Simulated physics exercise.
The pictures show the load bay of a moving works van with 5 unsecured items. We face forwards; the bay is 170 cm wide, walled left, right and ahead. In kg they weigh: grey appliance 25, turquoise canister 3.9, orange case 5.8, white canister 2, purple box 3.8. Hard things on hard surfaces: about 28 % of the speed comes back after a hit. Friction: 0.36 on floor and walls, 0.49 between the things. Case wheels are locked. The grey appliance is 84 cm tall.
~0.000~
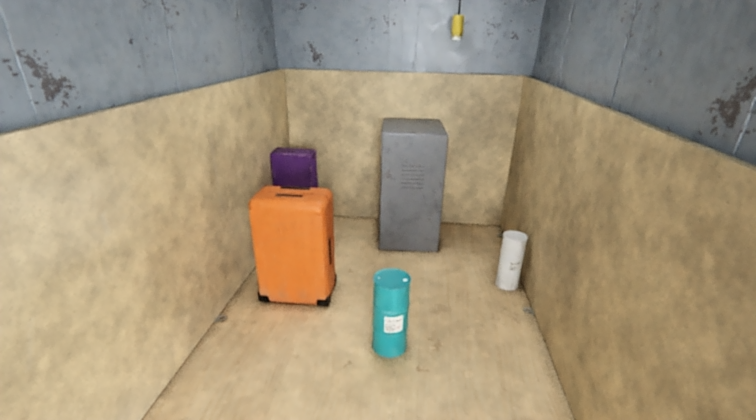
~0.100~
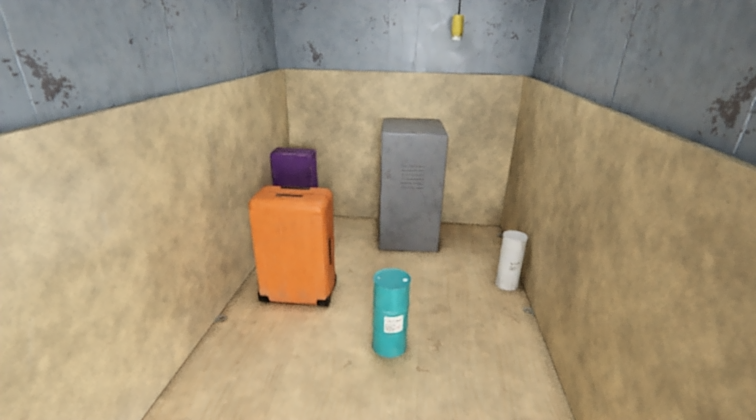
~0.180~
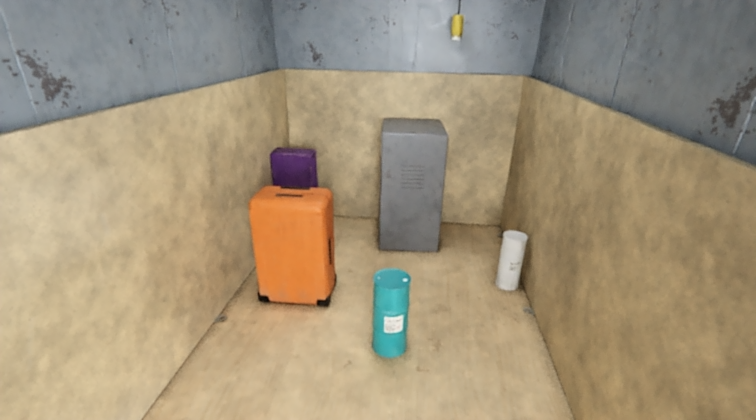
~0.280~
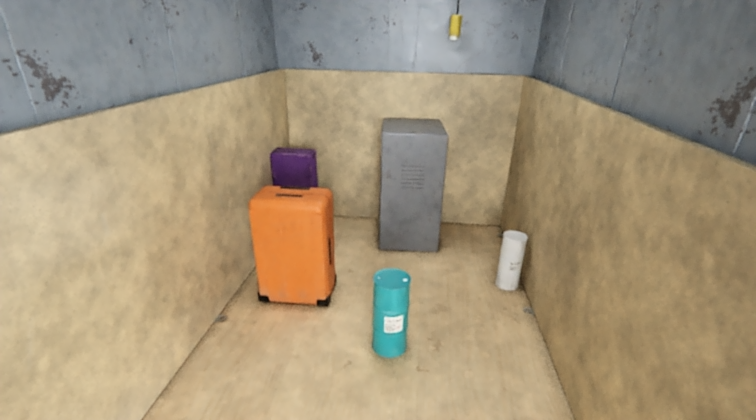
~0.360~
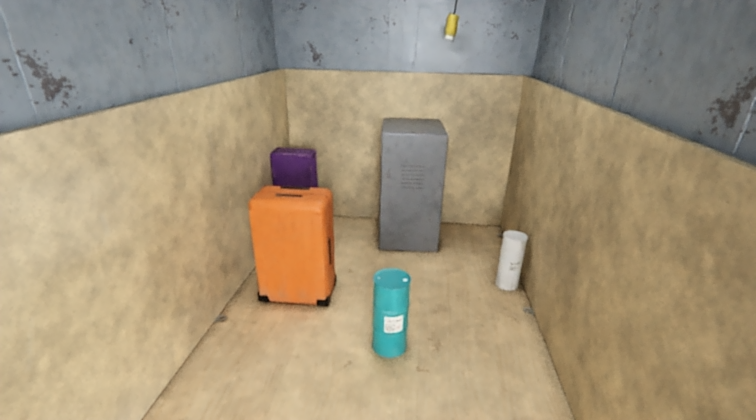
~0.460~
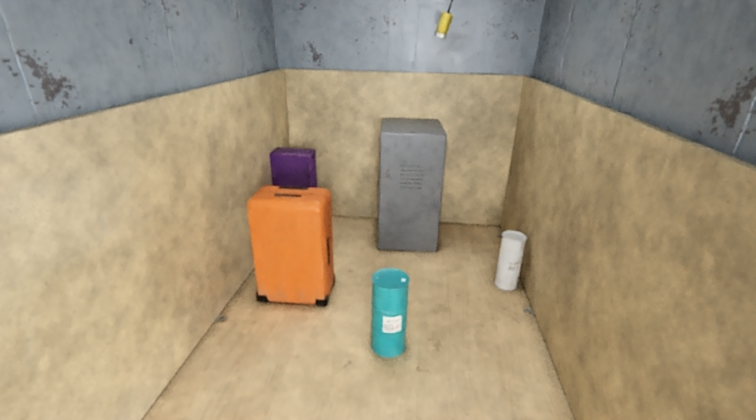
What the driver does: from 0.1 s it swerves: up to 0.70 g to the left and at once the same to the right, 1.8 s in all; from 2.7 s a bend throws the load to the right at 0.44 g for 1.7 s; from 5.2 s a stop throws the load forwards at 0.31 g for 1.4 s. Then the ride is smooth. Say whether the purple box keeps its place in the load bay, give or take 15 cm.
The purple box ends elsewhere.
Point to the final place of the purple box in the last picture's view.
Near (433, 195).
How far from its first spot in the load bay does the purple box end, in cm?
About 100 cm.
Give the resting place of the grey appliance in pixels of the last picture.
At about (485, 187).
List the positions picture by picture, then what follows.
In the first frame, steady run; purple box (296, 194); grey appliance (410, 184).
In the second frame, steady run; orange case (296, 246); white canister (511, 261).
In the third frame, force 0.12 g left; grey appliance (410, 184); turquoise canister (391, 313).
In the fourth frame, force 0.28 g left; orange case (296, 246); white canister (511, 261).
In the fifth frame, force 0.40 g left; grey appliance (410, 184); turquoise canister (391, 313).
In the sixth frame, force 0.56 g left; purple box (296, 194); orange case (294, 246).
By 1.46 s, force 0.68 g right; purple box 3 cm from its spot near (300, 195); white canister on its side; grey appliance 32 cm from its spot.
By 3.56 s, force 0.44 g right; purple box 46 cm from its spot near (360, 198); white canister on its side; orange case 35 cm from its spot.
By 5.46 s, force 0.31 g forwards; purple box 99 cm from its spot near (434, 202); white canister on its side; turquoise canister tilted 29°.
When it is over (7.6 s), lying over in the load bay, turquoise canister and white canister; not toppled but over 15 cm from the start, grey appliance, orange case and purple box. In the last view, purple box near (433, 195).
